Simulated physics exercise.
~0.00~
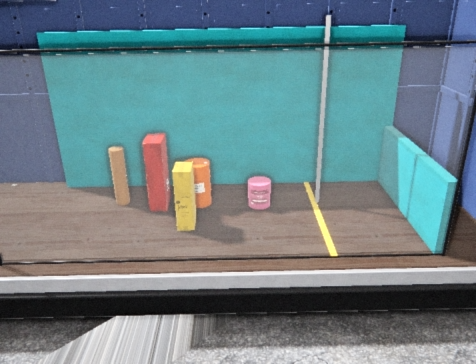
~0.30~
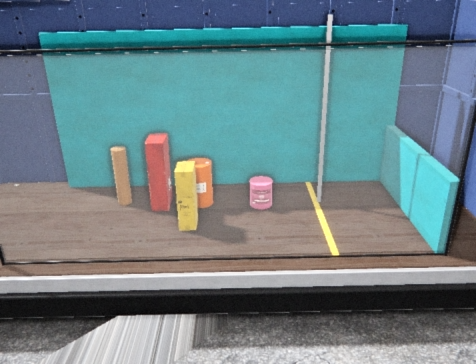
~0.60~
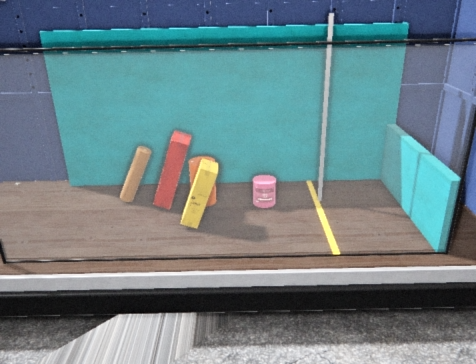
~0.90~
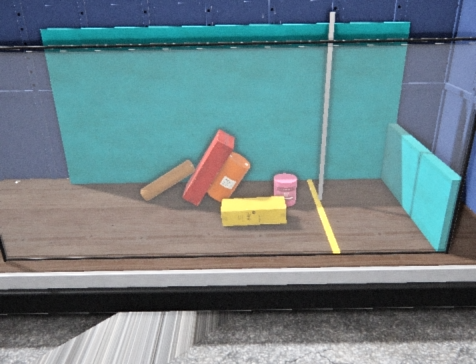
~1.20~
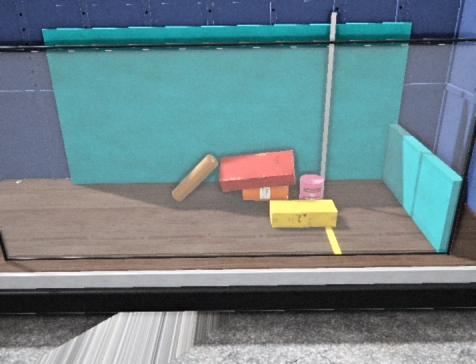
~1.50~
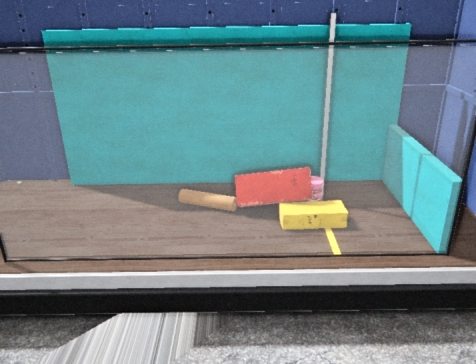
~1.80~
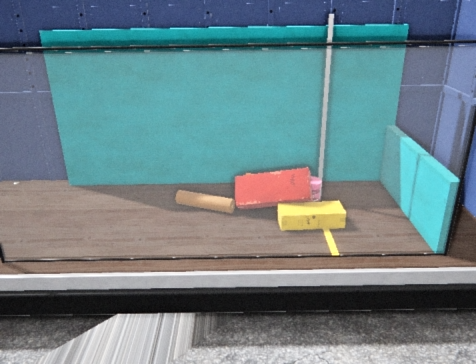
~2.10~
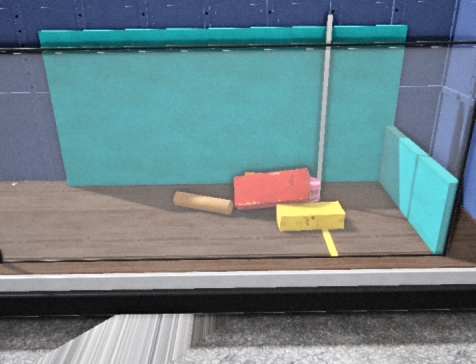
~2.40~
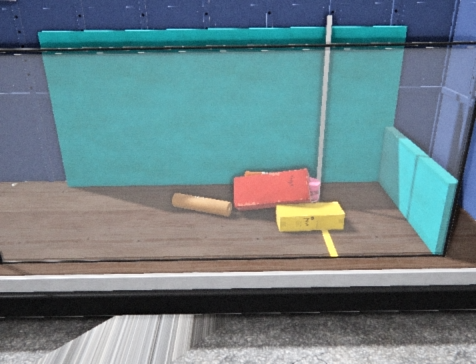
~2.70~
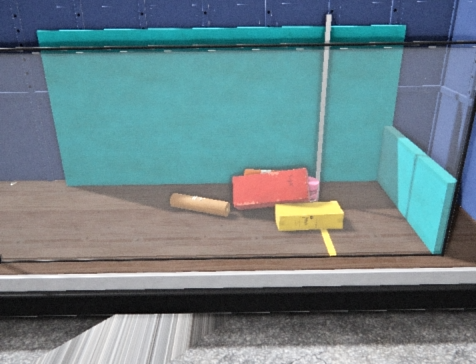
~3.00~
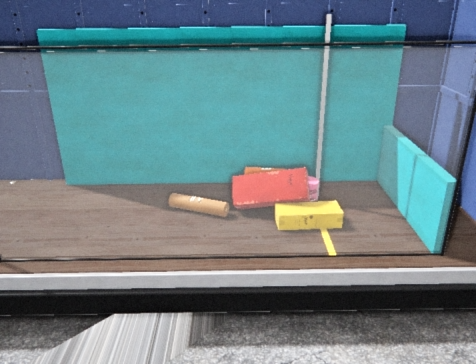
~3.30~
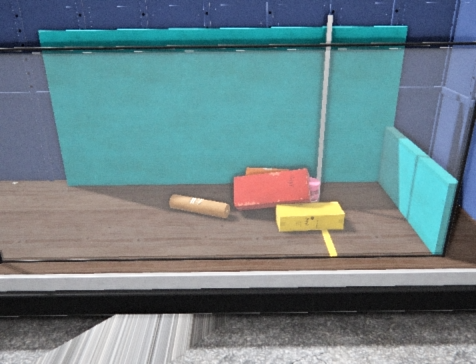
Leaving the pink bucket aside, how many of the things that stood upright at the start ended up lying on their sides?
Four of them ended up on their sides, namely the brown roll, the red box, the orange drum and the yellow box.
